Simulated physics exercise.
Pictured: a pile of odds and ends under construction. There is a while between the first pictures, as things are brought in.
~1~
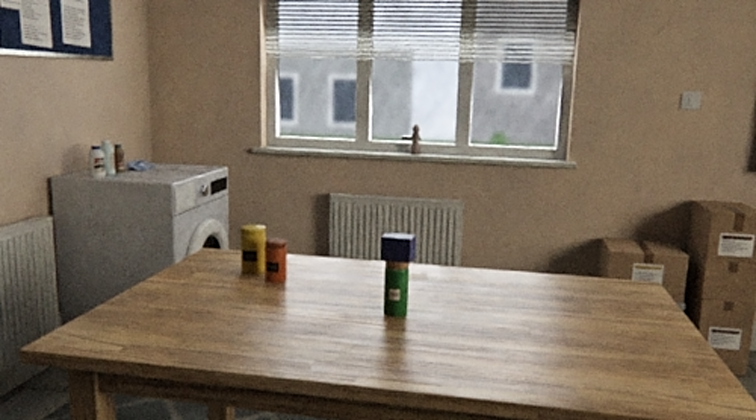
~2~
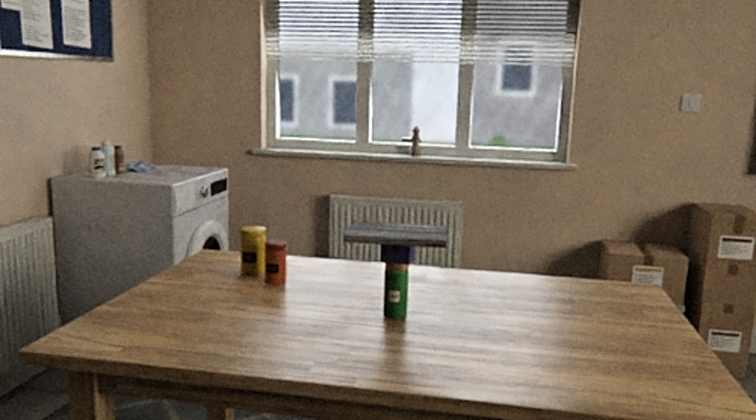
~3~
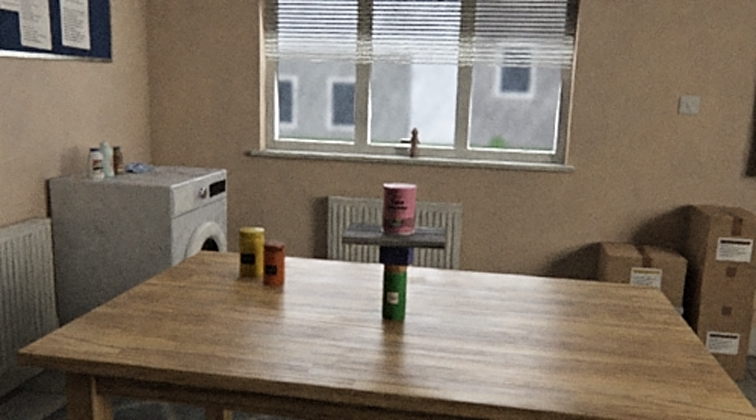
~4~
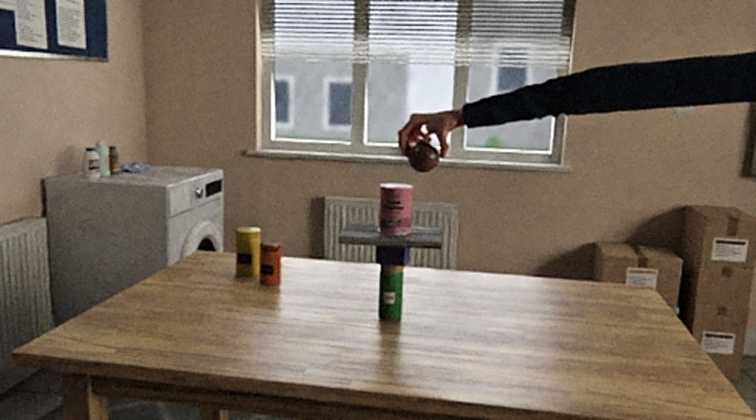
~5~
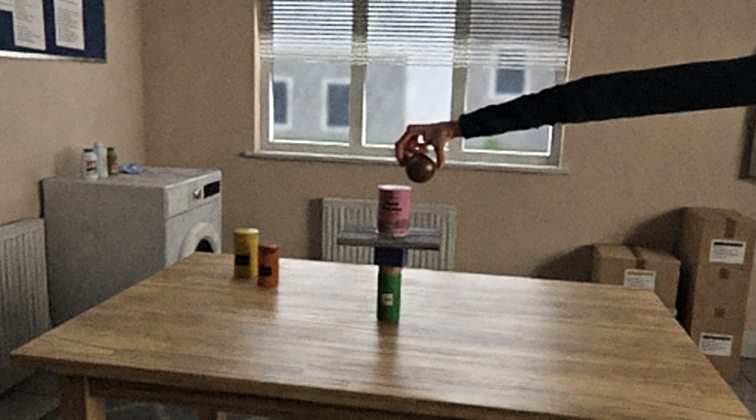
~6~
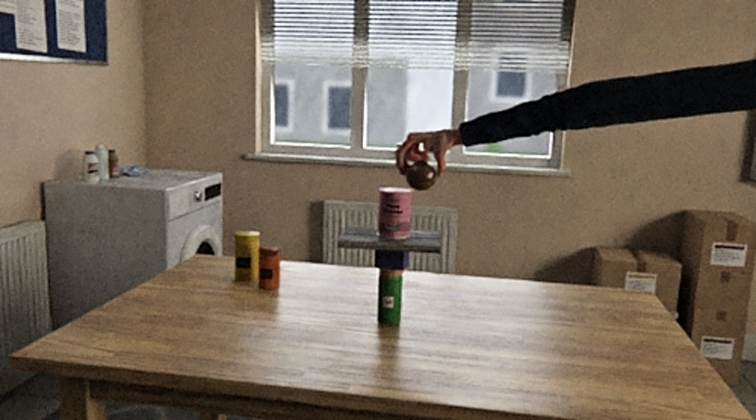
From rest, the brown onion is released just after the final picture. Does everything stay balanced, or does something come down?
Something comes down.
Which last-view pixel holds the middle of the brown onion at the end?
Roughly at pixel (519, 320).
Then, 0.60 s past the last view, brown onion now fallen; grey board rocked 10° from its first pose; pink tin rocked 10° from its first pose.
Then, 0.90 s past the last view, blue block, pink tin and grey board now fallen.
Then, 1.00 s past the last view, things are still on the move.
Then, 1.40 s past the last view, as before.
Finally, fallen, blue block, pink tin, brown onion and grey board; the other 3 still in place. Final places as the last picture's camera would see them, brown onion near (519, 320). The pile comes apart.
